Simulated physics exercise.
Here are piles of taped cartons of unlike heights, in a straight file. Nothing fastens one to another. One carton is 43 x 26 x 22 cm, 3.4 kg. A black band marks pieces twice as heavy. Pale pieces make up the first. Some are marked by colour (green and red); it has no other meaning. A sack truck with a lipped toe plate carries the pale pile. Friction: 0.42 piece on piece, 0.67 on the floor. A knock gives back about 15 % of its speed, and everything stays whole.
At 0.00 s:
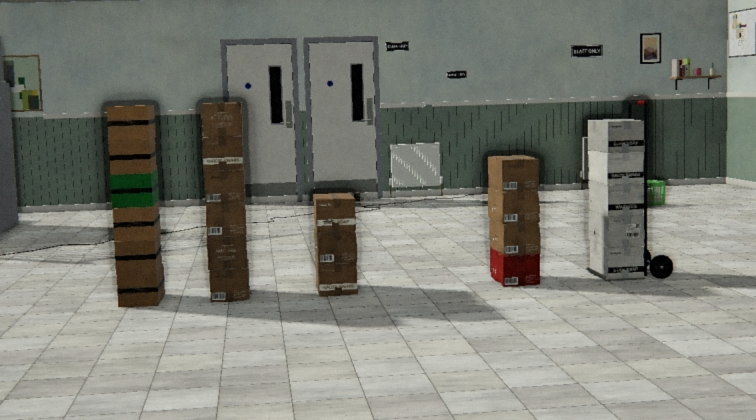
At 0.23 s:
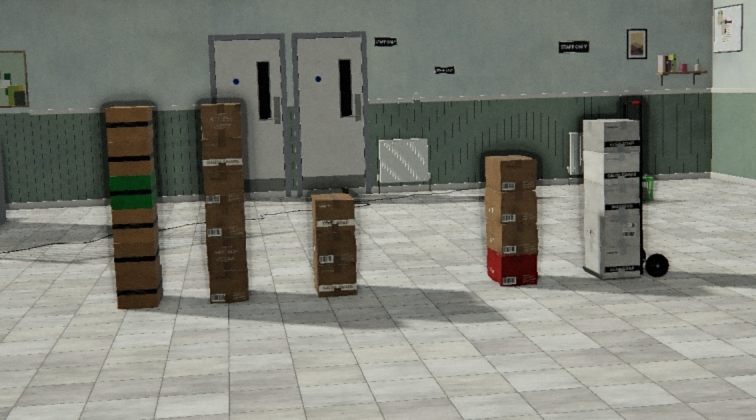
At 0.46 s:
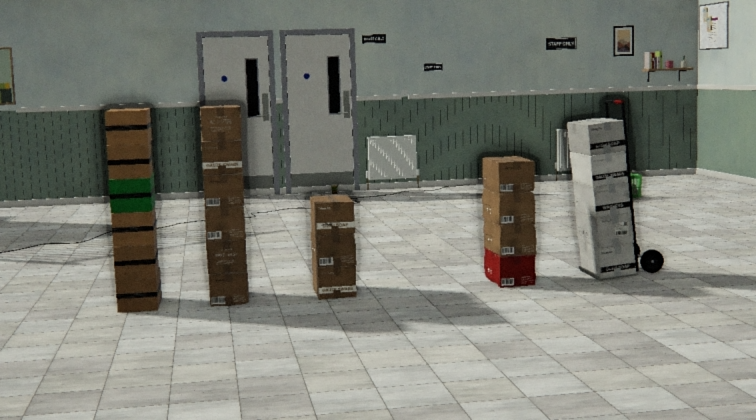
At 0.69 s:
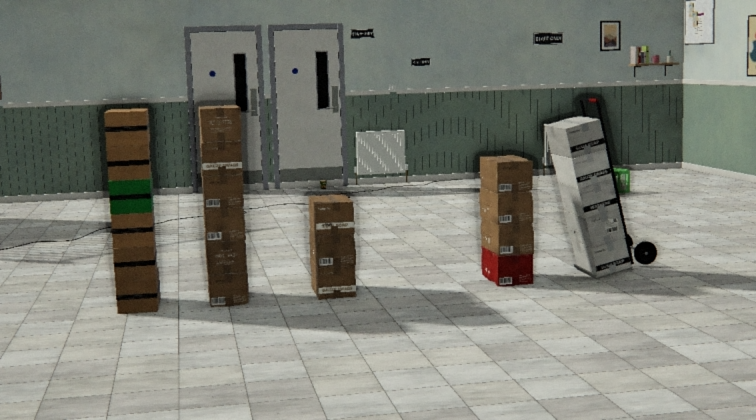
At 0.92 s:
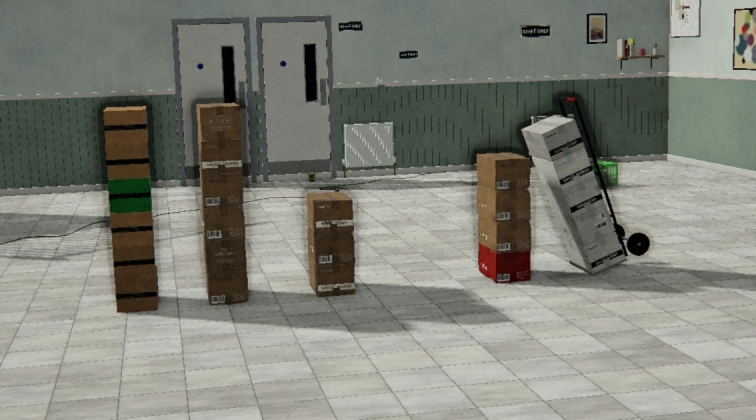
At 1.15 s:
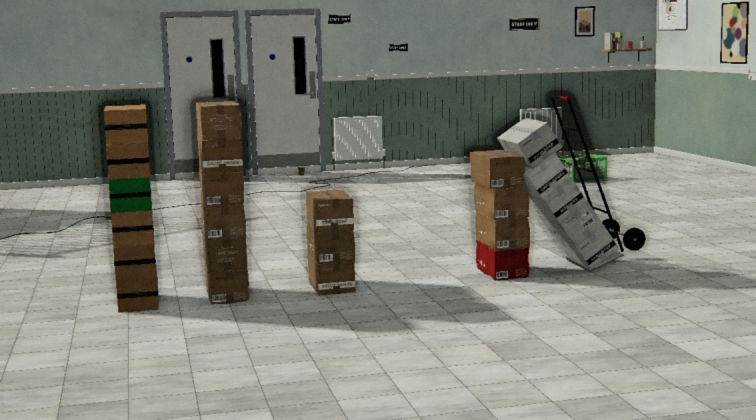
In a green-and-white tiled room with several stacks of cartons in a row, a hand truck at the right tilted forward, and its pale stack leaned left until its top reached the neighbouring brown-and-red stack.
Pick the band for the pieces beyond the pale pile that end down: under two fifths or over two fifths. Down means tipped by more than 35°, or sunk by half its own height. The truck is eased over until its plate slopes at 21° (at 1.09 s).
Fewer than two in five of them.
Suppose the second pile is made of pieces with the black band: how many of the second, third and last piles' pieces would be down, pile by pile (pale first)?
Then second 0, third 0, last 0.
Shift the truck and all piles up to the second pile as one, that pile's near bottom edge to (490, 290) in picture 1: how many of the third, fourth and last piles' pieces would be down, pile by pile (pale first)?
Then third 2, fourth 0, last 0.
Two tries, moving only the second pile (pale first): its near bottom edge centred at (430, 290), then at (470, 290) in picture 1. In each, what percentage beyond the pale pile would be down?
About 0 and 10 per cent.
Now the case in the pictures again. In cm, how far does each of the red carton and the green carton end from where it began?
Moved: Red 10, green 0.
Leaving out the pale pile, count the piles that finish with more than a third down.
1 in all.
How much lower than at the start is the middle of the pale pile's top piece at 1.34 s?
Roughly 10 cm.
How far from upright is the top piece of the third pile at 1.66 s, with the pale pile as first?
Roughly 0° from upright.
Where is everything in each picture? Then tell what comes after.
In the first frame (pixels give the middle of a visible side; the camera moves round a little), truck frame (645, 138) 0° forward; red carton (522, 271); green carton (132, 191); none of the others has stirred.
Truck frame (641, 138) 0° forward; green carton (131, 193), in the second frame.
Truck frame (626, 136) 5° forward, top of the pale pile leaning 5°; green carton (130, 196); none of the others has stirred, in the third frame.
Truck frame (604, 134) 13° forward, top of the pale pile leaning 13°; green carton (130, 197); none of the others has stirred, in the fourth frame.
Truck frame (586, 132) 19° forward, top of the pale pile leaning 21°; green carton (130, 196); none of the others has stirred, in the fifth frame.
Truck frame (579, 130) 21° forward, top of the pale pile leaning 32°; red carton (512, 264); green carton (130, 195); one has shifted, in the sixth frame.
After 1.34 s, 3 of the pale pile down; none of the 19 other cartons down, 4 disturbed; red carton 4° from how it stood.
After 1.66 s, 5 of the pale pile down; none of the 19 other cartons down, 4 disturbed; red carton 17° from how it stood.
After 1.92 s, 5 of the pale pile down; 4 of the 19 other cartons down; red carton 41° from how it stood.
After 2.16 s, 5 of the pale pile down; 4 of the 19 other cartons down; red carton 43° from how it stood.
In the end (2.9 s), 5 of the pale pile down; 4 of the 19 other cartons down; red carton 42° from how it stood; green carton unmoved. That is 21 per cent. From the last view, middles, red carton near (487, 251), green carton near (131, 191).
